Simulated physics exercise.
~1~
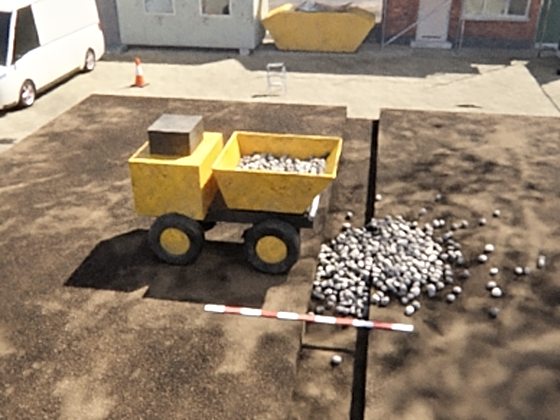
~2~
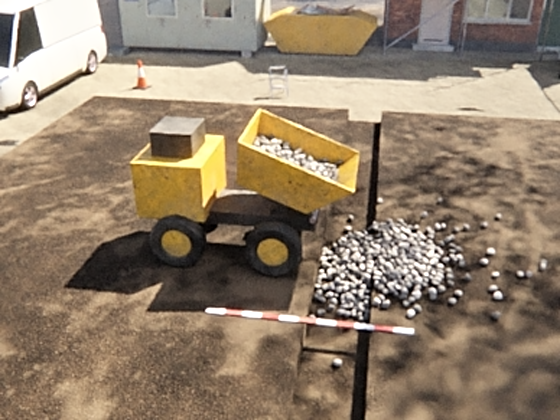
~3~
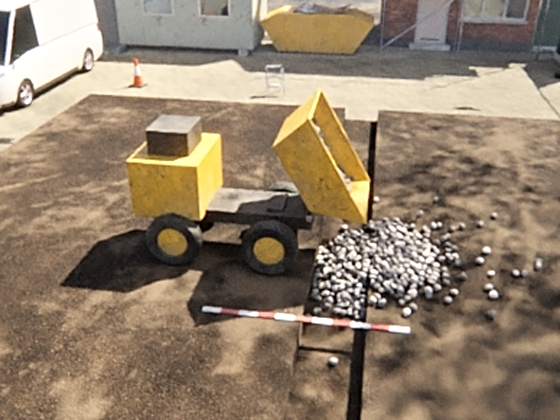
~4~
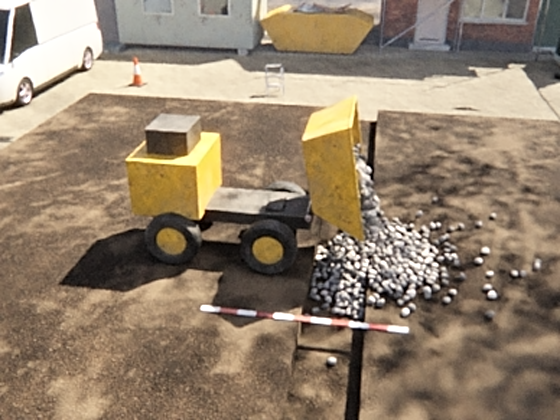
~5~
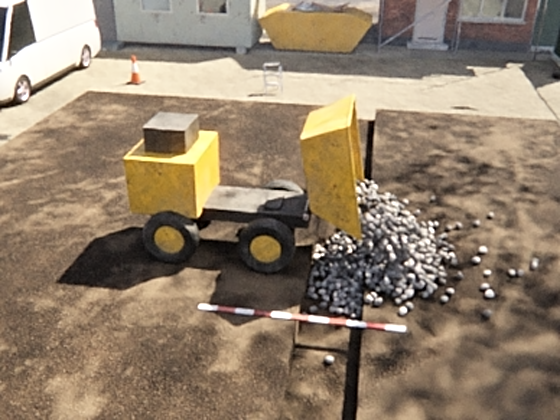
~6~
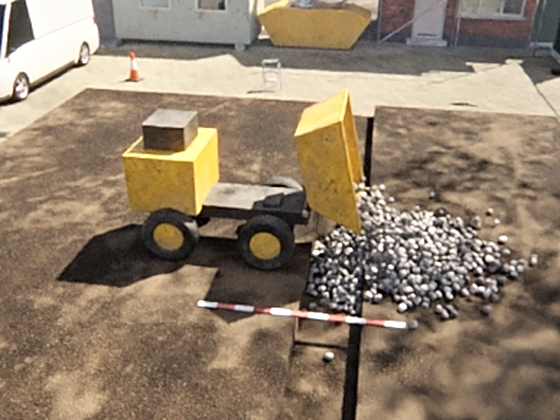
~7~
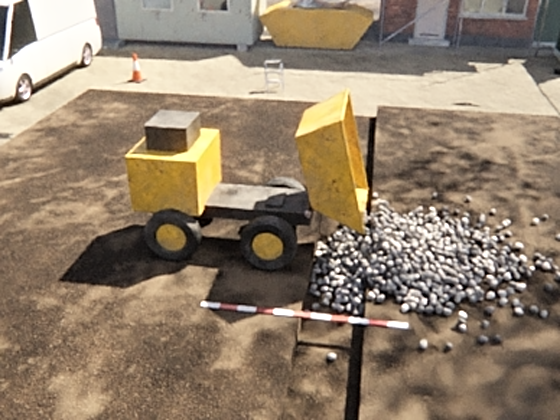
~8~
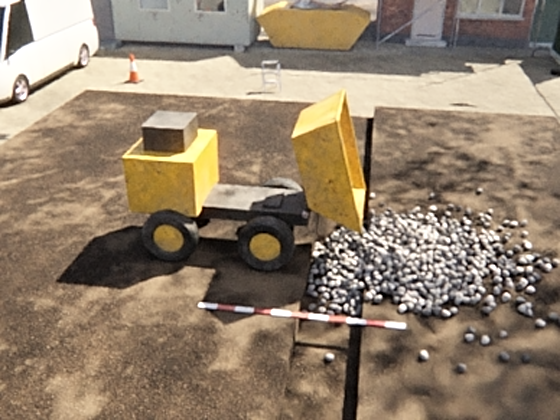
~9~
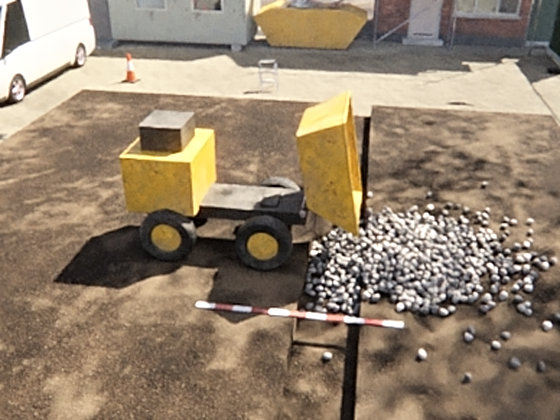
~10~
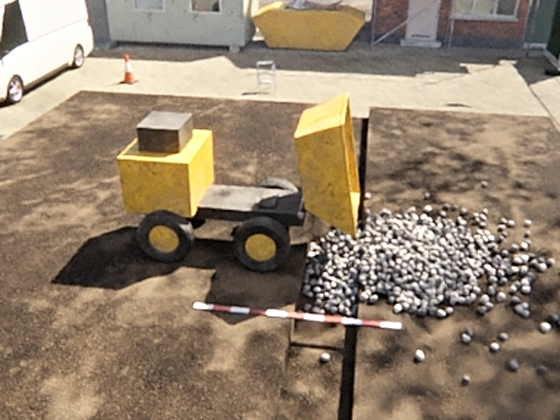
Yellow dumper tipping its skip steeply to pour round stones onto an earlier heap, jerking it briefly, stones spreading right across the trench.
